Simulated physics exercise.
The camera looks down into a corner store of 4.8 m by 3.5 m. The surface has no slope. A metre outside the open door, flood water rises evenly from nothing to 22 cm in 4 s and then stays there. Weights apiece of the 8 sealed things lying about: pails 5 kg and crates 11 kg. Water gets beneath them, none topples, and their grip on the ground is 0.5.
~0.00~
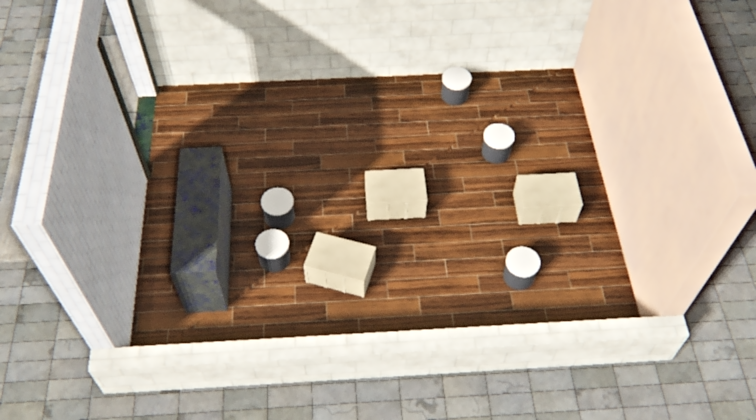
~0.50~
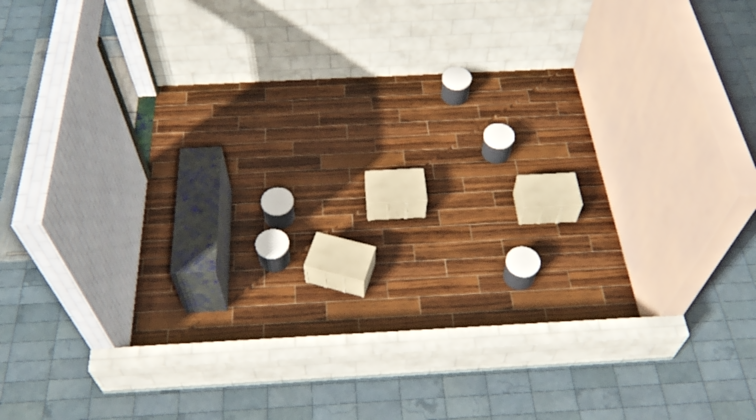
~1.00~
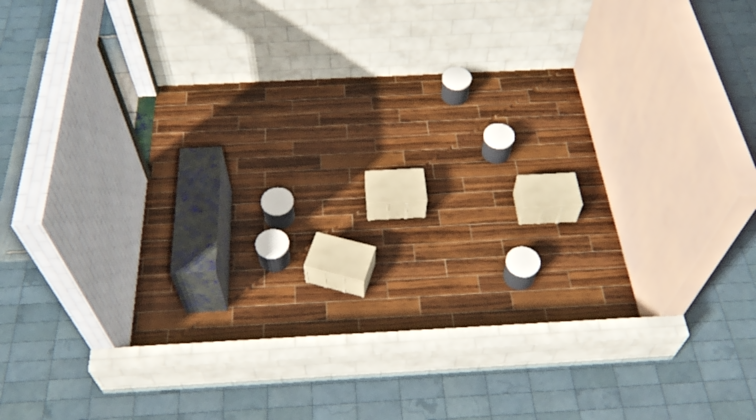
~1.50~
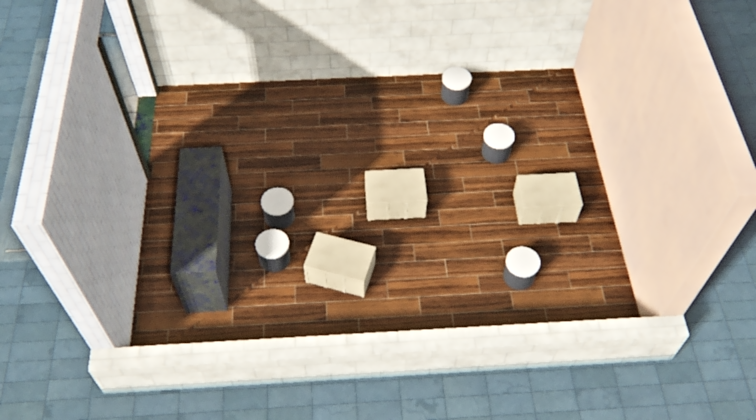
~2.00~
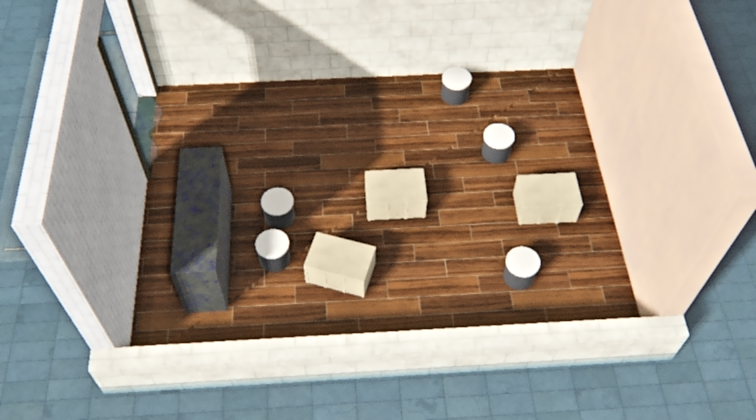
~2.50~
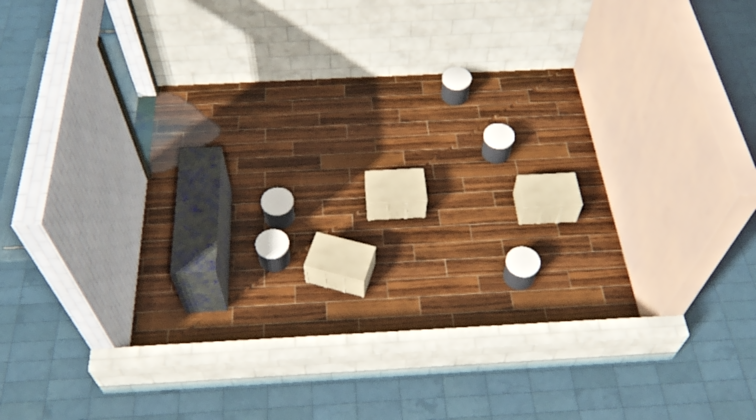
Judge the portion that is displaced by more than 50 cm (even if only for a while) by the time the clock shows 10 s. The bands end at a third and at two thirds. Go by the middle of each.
That comes to from one to two thirds.
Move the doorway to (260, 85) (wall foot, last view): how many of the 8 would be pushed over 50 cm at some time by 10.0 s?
Then 5.
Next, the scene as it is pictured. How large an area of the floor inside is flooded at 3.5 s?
About 3.0 m2.
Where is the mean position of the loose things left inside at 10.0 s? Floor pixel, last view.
Near (438, 254).
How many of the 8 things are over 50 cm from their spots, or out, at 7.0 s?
By then 3.
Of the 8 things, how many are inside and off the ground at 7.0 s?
I count 2.
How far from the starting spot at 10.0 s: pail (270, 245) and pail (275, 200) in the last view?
In turn: 0 cm, 0 cm.
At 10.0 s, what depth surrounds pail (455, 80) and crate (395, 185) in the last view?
Roughly 13 and 8 cm.
After 3.5 s 0 of 8 are over 50 cm from their spots; 0 afloat.
After 4.5 s 0 of 8 are over 50 cm from their spots; 0 afloat.
After 7.0 s 3 of 8 are over 50 cm from their spots; 2 afloat.
After 10.0 s 4 of 8 are over 50 cm from their spots, and 4 have been at some point; 5 afloat.
